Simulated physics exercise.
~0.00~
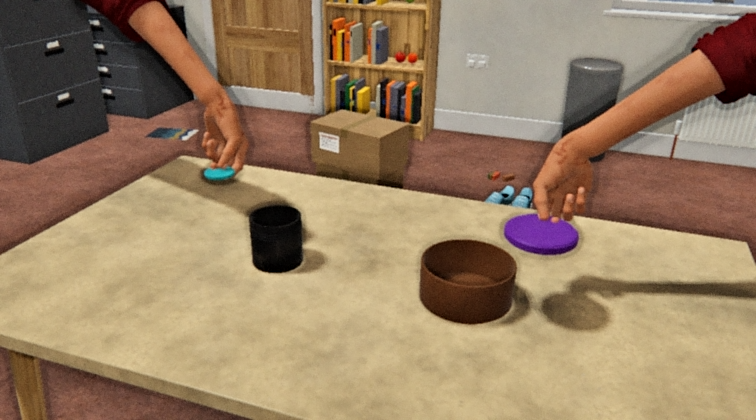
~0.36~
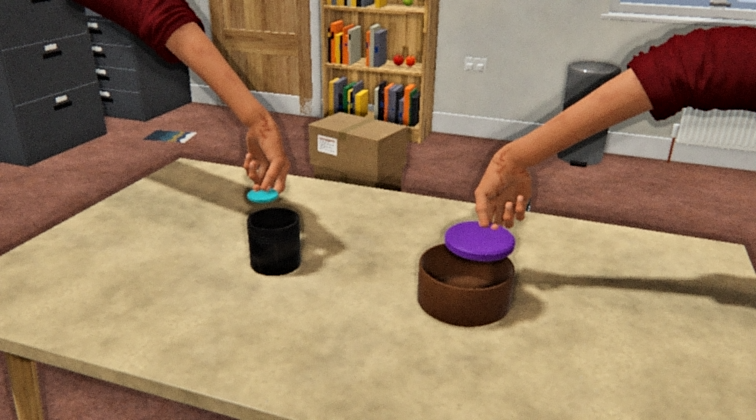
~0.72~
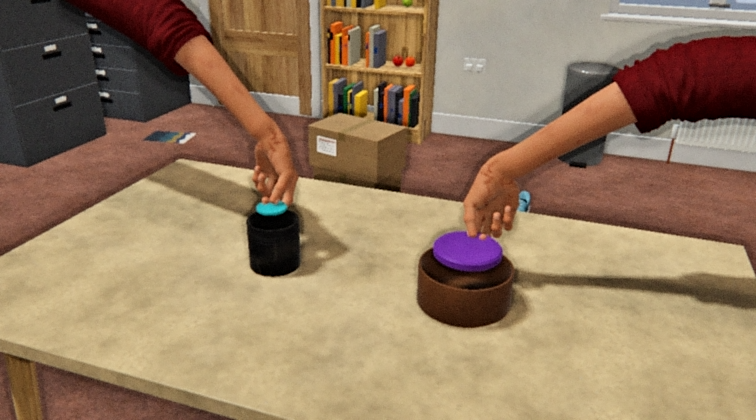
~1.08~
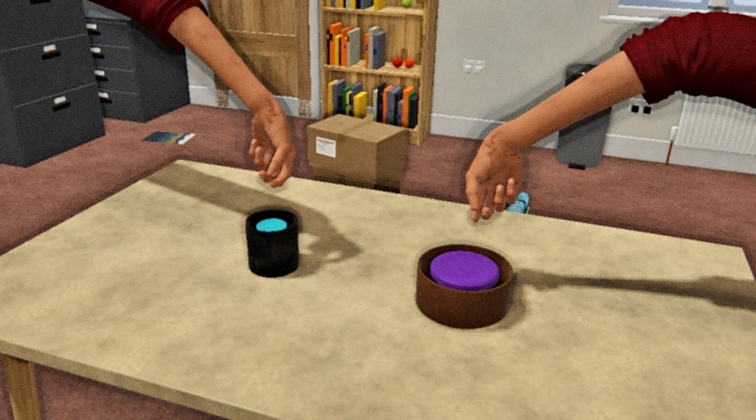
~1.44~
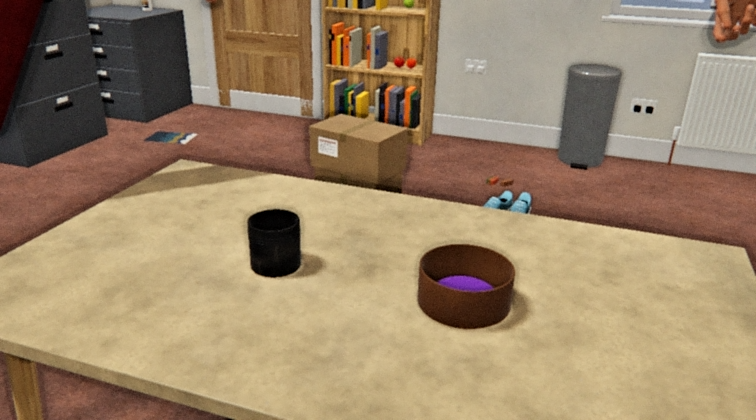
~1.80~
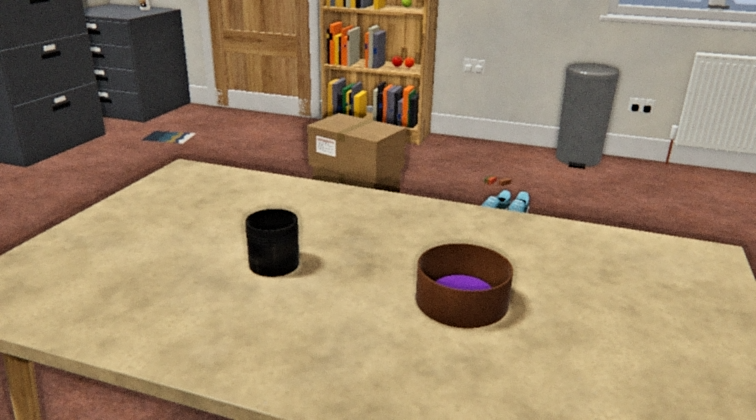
Two hands release a turquoise disc and a purple disc, which drop inside their containers.
